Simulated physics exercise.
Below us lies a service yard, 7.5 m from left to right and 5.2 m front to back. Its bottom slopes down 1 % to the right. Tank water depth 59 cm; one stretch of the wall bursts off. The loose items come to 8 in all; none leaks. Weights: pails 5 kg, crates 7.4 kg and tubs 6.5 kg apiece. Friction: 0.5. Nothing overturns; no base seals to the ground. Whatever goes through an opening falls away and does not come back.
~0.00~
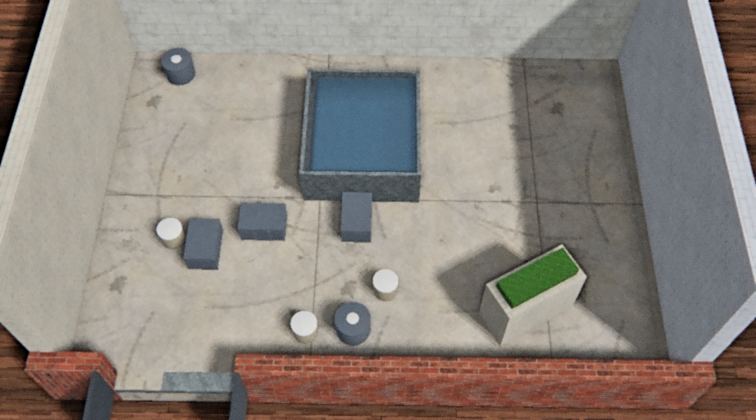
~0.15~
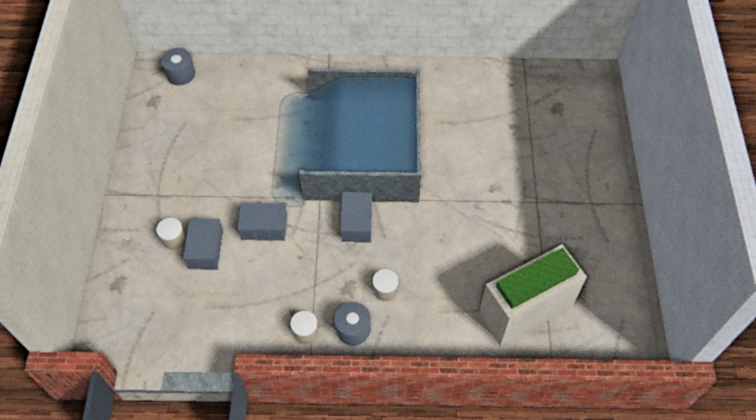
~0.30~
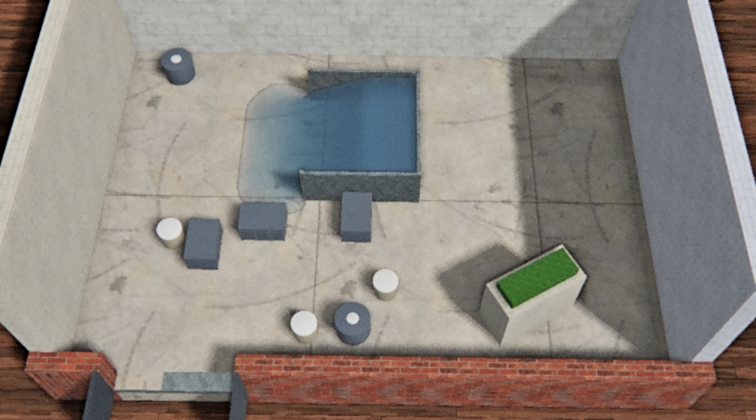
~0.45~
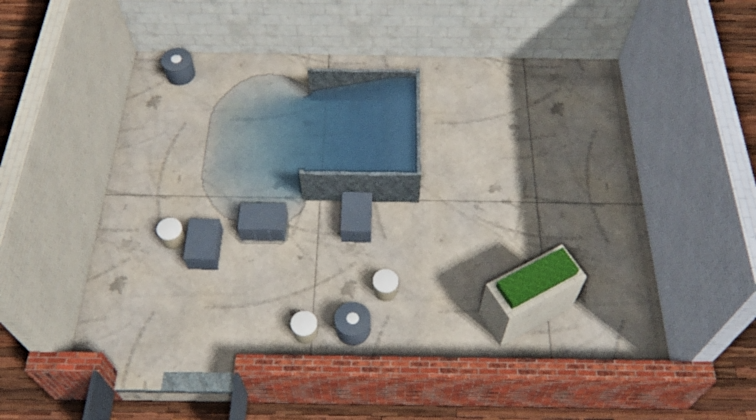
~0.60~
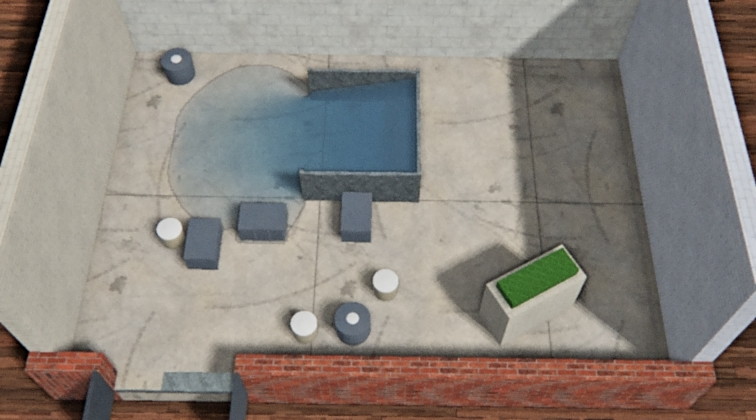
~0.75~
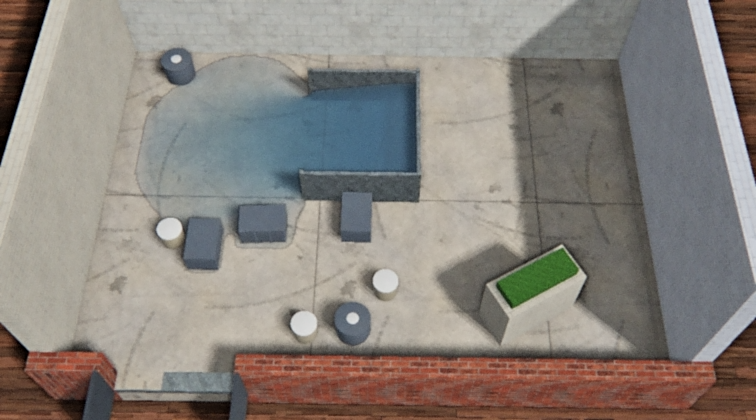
A walled yard held a tank of blue water, and after its left side gave way, the water spread left across the floor in a widening rounded sheet, reaching the nearby dark blocks.
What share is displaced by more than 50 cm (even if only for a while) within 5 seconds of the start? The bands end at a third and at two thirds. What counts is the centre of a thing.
Inside the middle range.
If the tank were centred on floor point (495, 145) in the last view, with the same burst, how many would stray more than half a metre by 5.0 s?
Count: 5.
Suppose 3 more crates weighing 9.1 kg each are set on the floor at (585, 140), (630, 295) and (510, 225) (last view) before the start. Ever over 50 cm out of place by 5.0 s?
First stays inside, second stays inside, third stays inside.
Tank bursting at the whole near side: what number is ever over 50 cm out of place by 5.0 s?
Count: 4.
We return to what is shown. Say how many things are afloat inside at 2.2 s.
At that moment 1.
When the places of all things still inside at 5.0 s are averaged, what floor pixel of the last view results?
At about (318, 269).
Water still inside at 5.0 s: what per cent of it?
Some 90 per cent remains.
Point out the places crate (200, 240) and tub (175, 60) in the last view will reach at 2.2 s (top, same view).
Somewhere about (176, 269) and (152, 40).
After 1.1 s 0 of 8 are over 50 cm from their spots; 0 afloat.
After 2.2 s 2 of 8 are over 50 cm from their spots; 1 afloat.
After 3.5 s 3 of 8 are over 50 cm from their spots; 2 afloat.
After 5.0 s 4 of 8 are over 50 cm from their spots, and 4 have been at some point; 2 afloat.
